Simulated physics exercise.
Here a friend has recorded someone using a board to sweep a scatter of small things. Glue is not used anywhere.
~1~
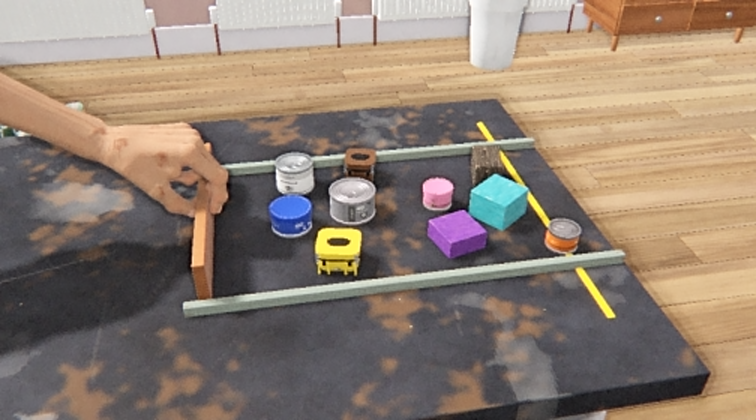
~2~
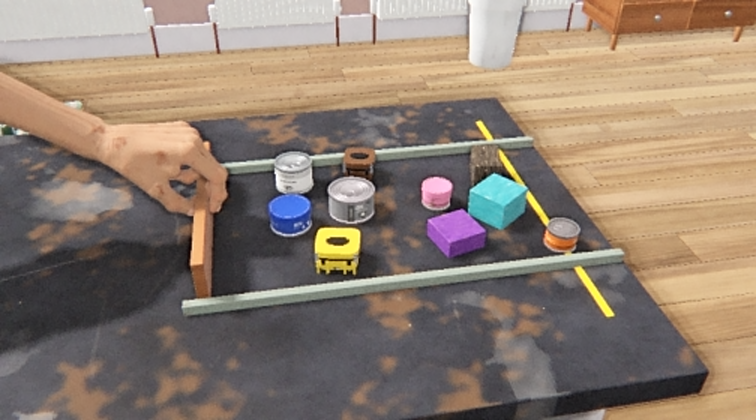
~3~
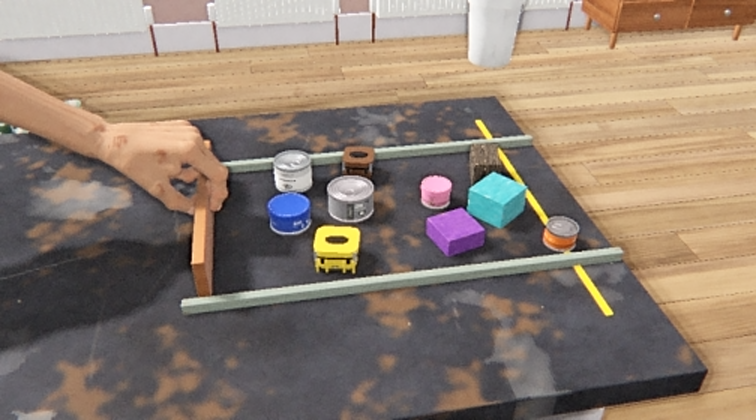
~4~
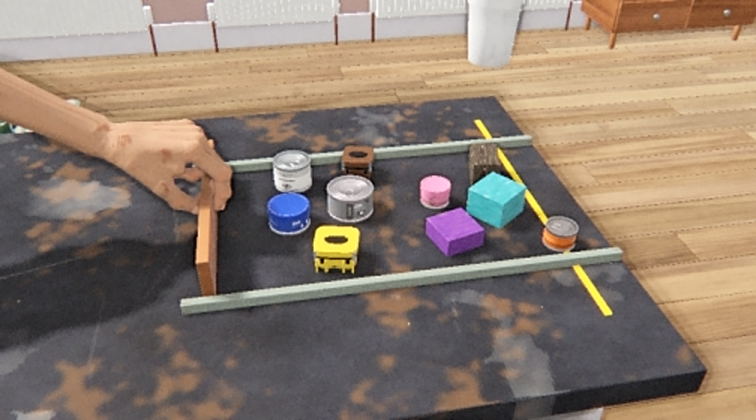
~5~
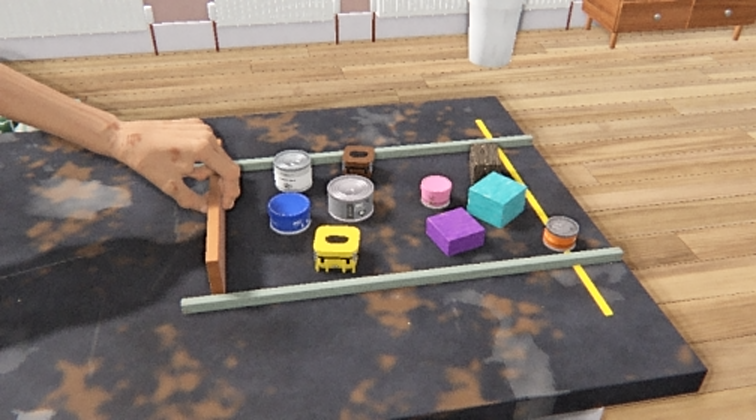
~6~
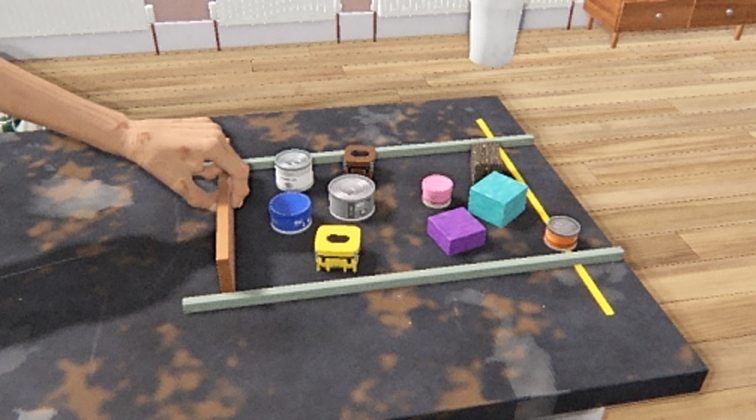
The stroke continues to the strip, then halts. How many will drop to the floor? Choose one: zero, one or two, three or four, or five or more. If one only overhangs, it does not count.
Five or more.
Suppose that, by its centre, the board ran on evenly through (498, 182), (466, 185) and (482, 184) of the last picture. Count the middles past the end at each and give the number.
Place by place: 1, 0 and 0.
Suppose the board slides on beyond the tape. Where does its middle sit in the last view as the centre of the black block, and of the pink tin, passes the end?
When the black block crosses, the middle is near (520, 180); when the pink tin crosses, near (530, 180).
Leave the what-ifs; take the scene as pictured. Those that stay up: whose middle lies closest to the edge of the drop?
The one you want is the pink tin.
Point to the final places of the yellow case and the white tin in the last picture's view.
(575, 221) and (523, 147), roughly.
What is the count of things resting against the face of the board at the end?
That number would be 4.
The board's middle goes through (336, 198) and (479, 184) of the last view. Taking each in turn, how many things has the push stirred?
That makes 5 at the first spot and 10 at the second.
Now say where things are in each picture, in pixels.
In the first picture, orange tin (563, 237); black block (486, 168); turquoise block (499, 202); board (205, 215); tape (532, 200).
In the second picture, black block (485, 168); purple block (456, 233).
In the third picture, turquoise block (497, 200); brown case (359, 165).
In the fourth picture, orange tin (560, 234); white tin (293, 172).
In the fifth picture, black block (485, 166); grey tin (351, 199).
In the sixth picture, orange tin (562, 234); black block (486, 166); turquoise block (498, 199); board (226, 209); tape (531, 197).
Soon after, none off yet; orange tin at rest near (562, 234); black block at rest near (486, 166); turquoise block at rest near (498, 199).
Then, none off yet; orange tin at rest near (562, 234); black block at rest near (486, 166); turquoise block moving near (501, 198).
Further on, none off yet; orange tin moved about its own width near (609, 232); black block moved about its own width near (526, 161); turquoise block moved about its own width near (560, 198).
At rest, the number that fall off is five or more; fallen, brown case, purple block, turquoise block, black block and orange tin.
